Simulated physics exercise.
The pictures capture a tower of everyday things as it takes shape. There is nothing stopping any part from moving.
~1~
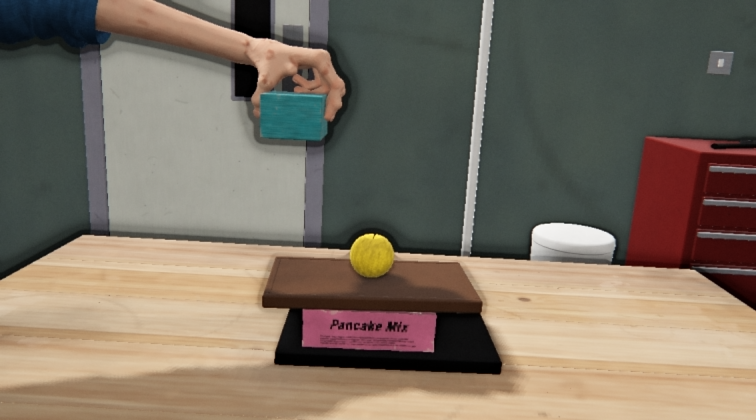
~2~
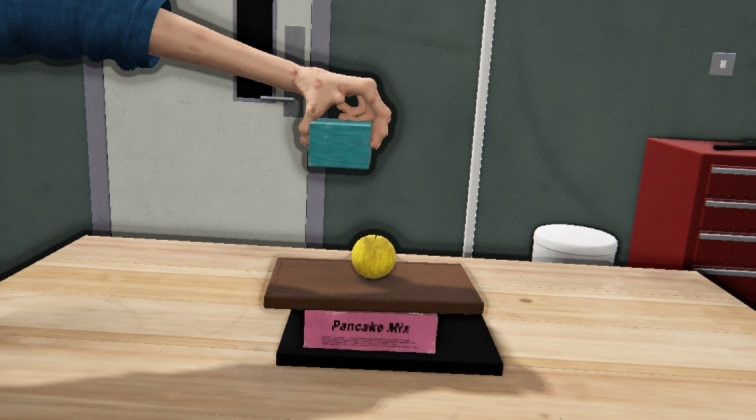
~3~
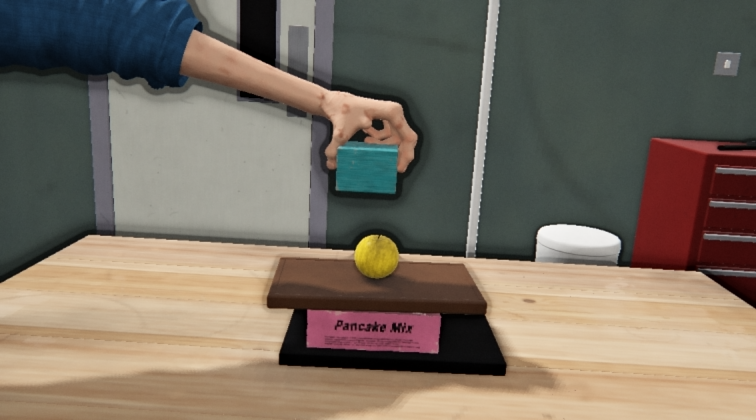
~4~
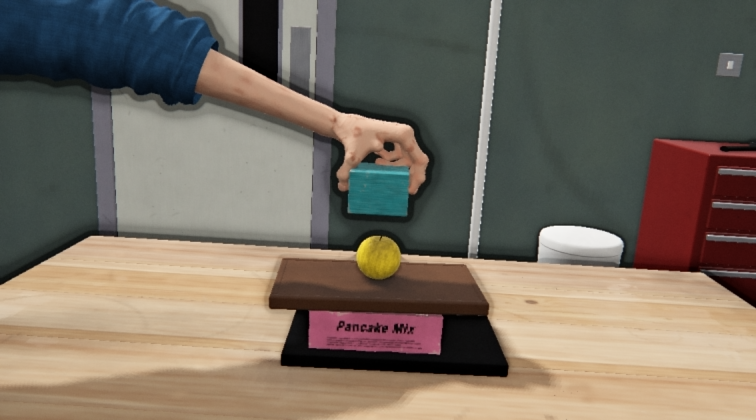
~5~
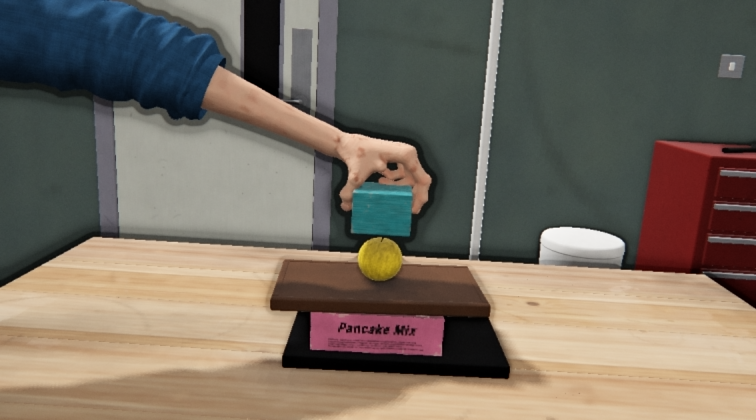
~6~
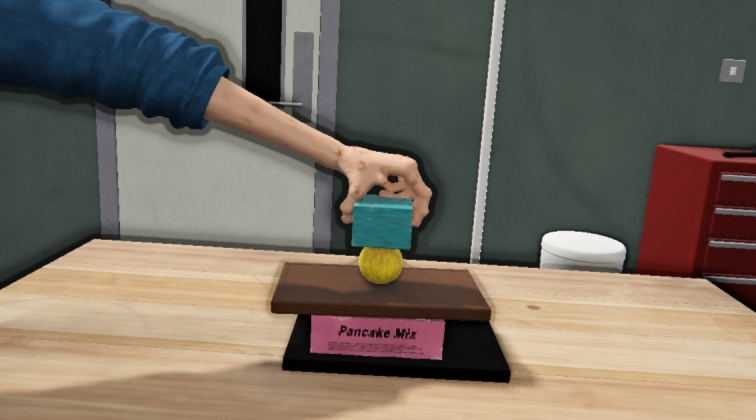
The clip opens with a hand holding a turquoise block above and left of a yellow apple, which sits on a brown slab over a pink packet and a black base. The hand moves right and lowers the block, then sets it on the apple, still gripping it.
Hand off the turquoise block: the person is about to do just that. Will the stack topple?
Yes, I expect the stack will not stand.
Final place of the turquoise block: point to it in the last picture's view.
At about (311, 253).
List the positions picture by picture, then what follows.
The first frame shows on its way; turquoise block (295, 115); pink packet (369, 309).
The second frame shows on its way; turquoise block (341, 143); yellow apple (374, 256).
The third frame shows on its way; turquoise block (368, 167); pink packet (373, 310).
The fourth frame shows on its way; turquoise block (379, 188); yellow apple (379, 257).
The fifth frame shows on its way; turquoise block (383, 208); pink packet (376, 312).
The sixth frame shows set down, still held; turquoise block (383, 221); yellow apple (381, 262).
Then, 0.60 s later than the last frame, turquoise block tilted by 31° near (363, 223).
Then, 0.80 s later than the last frame, turquoise block now fallen.
Then, 0.90 s later than the last frame, nothing new.
When it is over, fallen, turquoise block; the other 4 as before. End places, in pixels of the last picture, turquoise block near (311, 252). The pile loses its balance.
